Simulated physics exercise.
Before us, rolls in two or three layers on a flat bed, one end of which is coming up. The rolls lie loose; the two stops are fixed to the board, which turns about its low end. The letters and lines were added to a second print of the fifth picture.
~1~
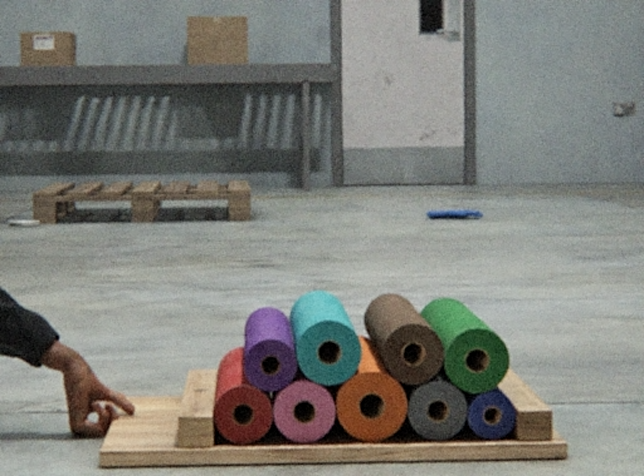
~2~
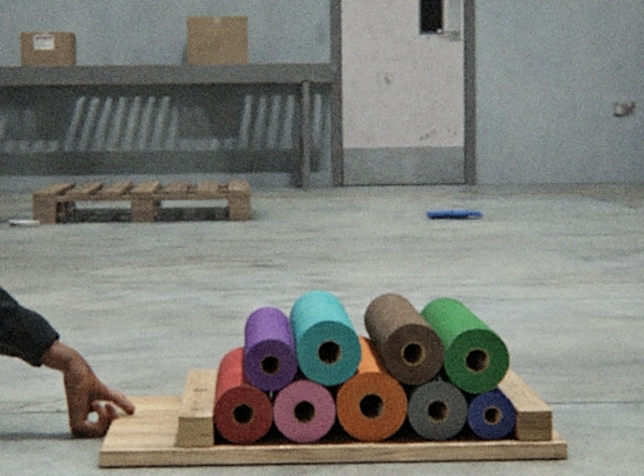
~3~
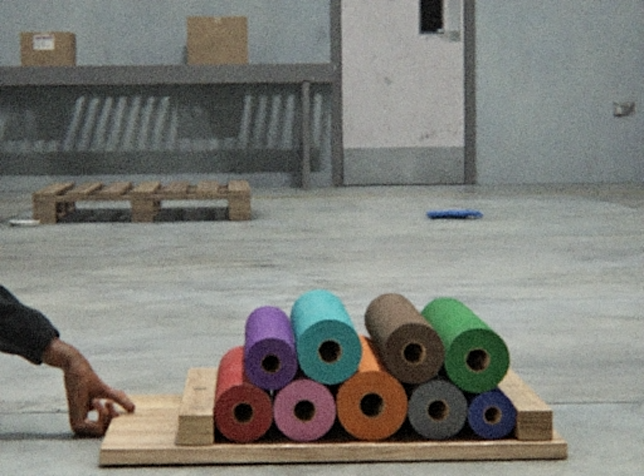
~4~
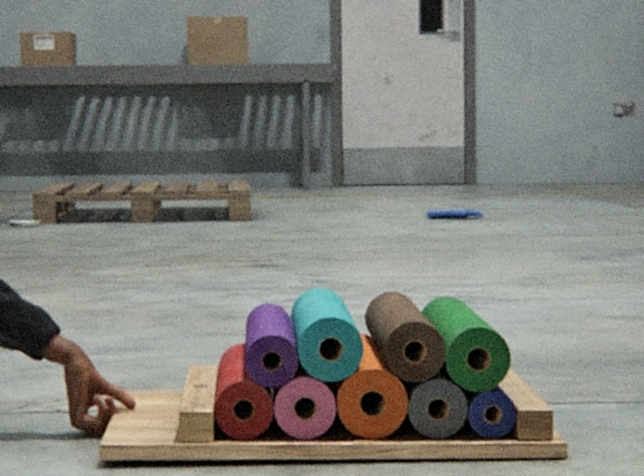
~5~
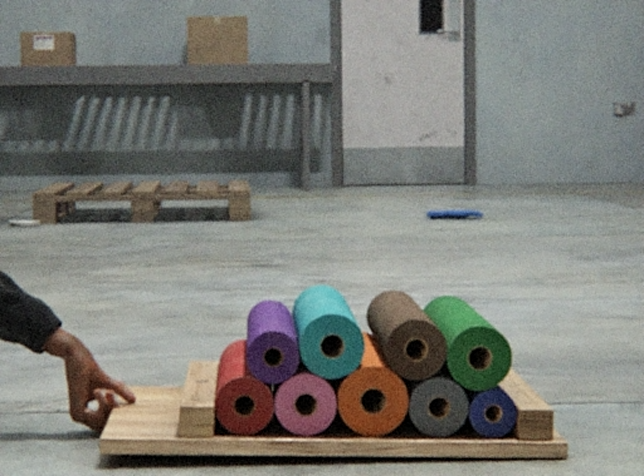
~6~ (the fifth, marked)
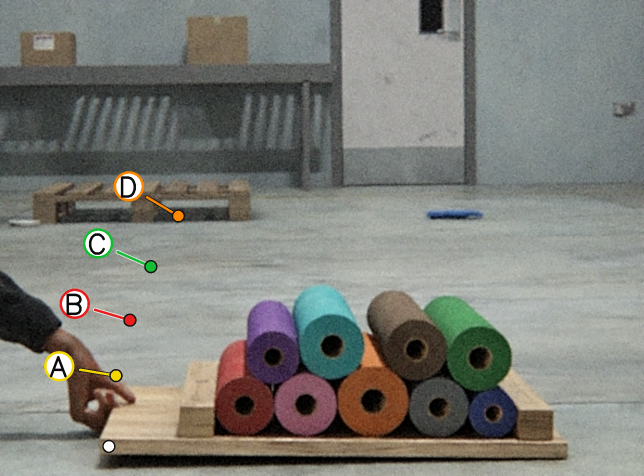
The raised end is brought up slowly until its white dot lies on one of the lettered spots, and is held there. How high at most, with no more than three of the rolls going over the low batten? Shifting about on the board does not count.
The last mark within the limit is D.
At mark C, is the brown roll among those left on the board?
No, with C.
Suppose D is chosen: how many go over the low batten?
At D the number is two.
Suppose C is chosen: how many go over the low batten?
The count is two.
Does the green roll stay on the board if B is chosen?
The green roll: No.
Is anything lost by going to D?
Yes, at D.
On the copy, A at (116, 376); B at (130, 320); C at (151, 267); D at (178, 216); the white dot at (109, 446).
On D. First, board at 18°.
Then, board at 32°.
Finally, board at 32°, two over the low batten (green, brown).
By contrast, A none over the low batten; B one over the low batten (green); C two over the low batten (green, brown).
